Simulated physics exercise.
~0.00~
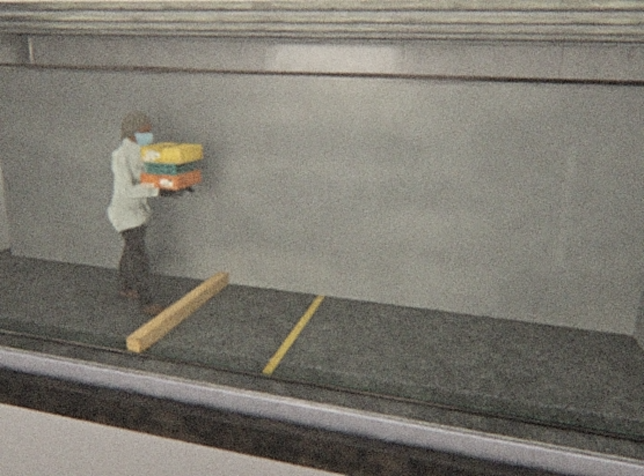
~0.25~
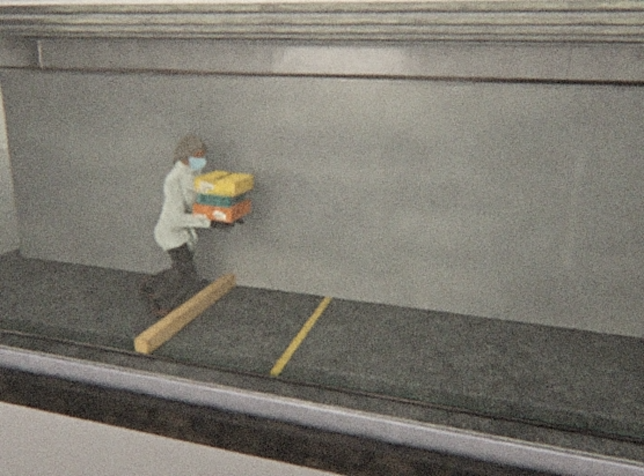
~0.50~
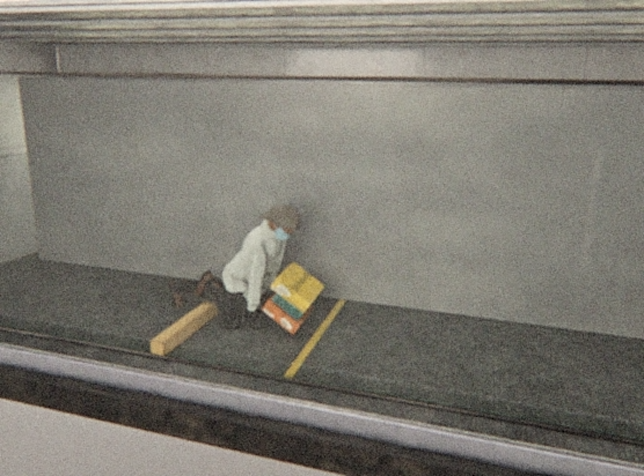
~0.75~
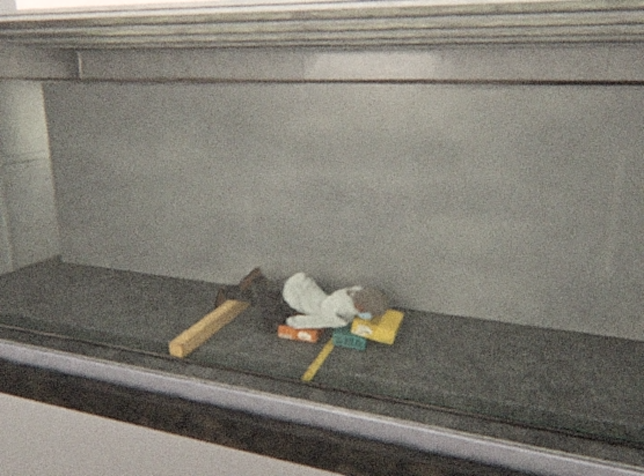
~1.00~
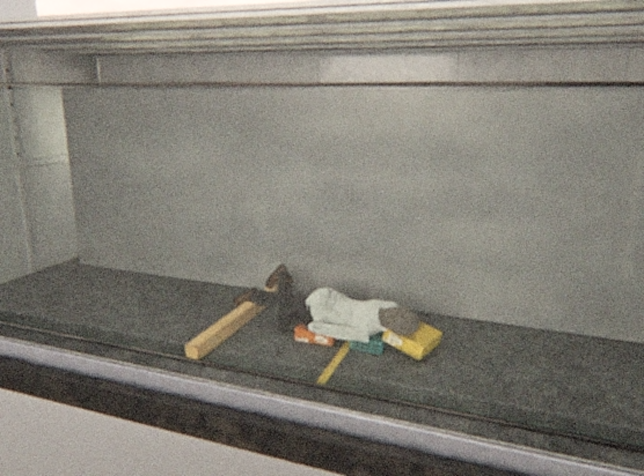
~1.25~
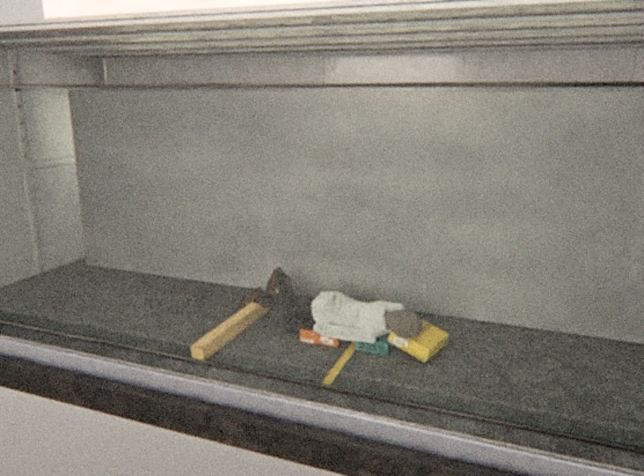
In the video, a masked person carrying a stack of yellow, teal and orange boxes pitches forward over a wooden beam and falls flat, ending face down with the orange box short of the yellow line and the teal and yellow boxes beyond it.
